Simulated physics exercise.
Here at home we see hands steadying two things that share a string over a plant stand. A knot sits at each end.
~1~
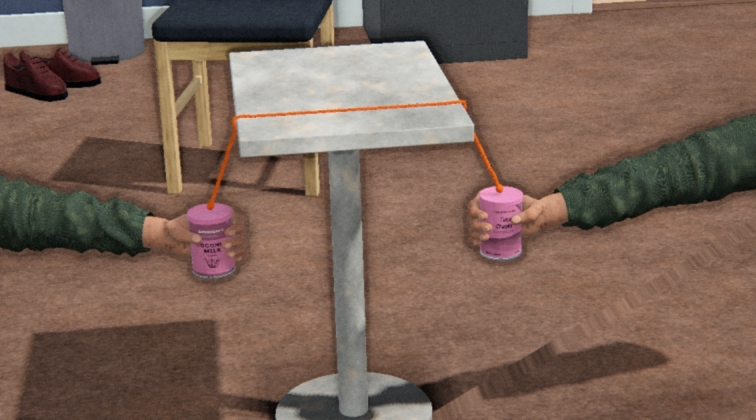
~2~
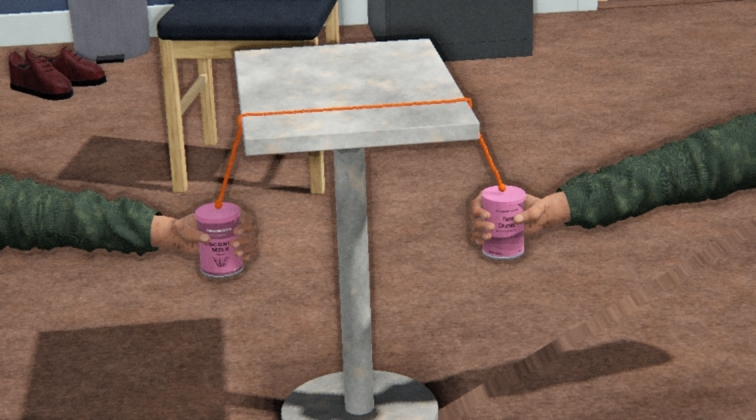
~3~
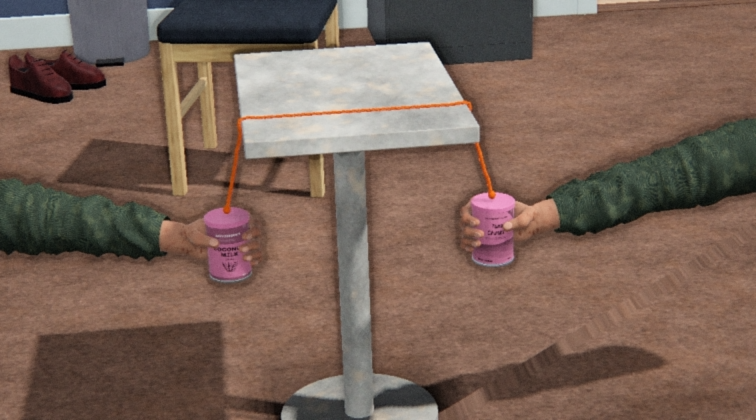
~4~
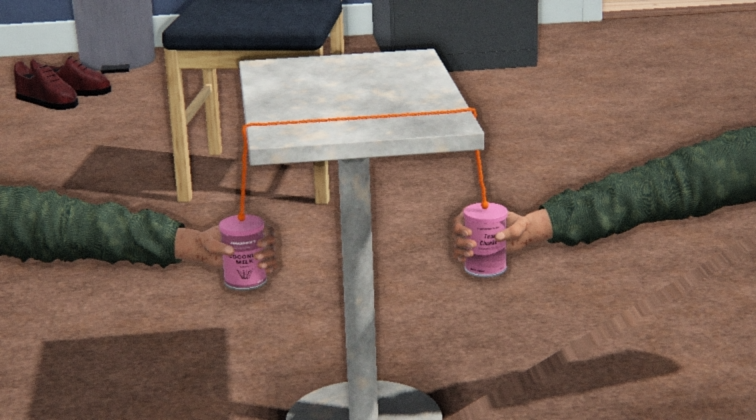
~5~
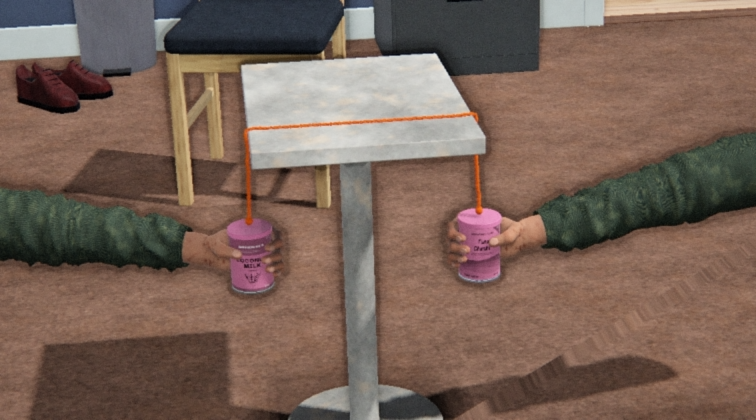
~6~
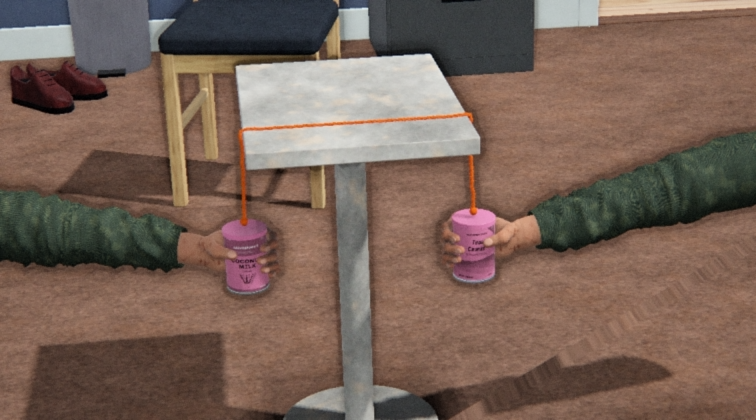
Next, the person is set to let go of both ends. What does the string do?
No motion.
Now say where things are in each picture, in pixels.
Left tin (212, 241); right tin (501, 223); string over the top (357, 110), in the first frame.
Left tin (220, 240); right tin (504, 222), in the second frame.
Left tin (229, 245); right tin (493, 229), in the third frame.
Left tin (244, 252); right tin (486, 240), in the fourth frame.
Left tin (251, 256); right tin (479, 245), in the fifth frame.
Left tin (246, 257); right tin (473, 246); string over the top (363, 122), in the sixth frame.
Then, 0.72 s past the final frame, left tin at the same height near (251, 256); right tin at the same height near (469, 245).
Then, 1.40 s past the final frame, left tin at the same height near (253, 256); right tin at the same height near (467, 245).
When it is over, left tin at the same height near (247, 257); right tin at the same height near (473, 245). The string stays as it is.
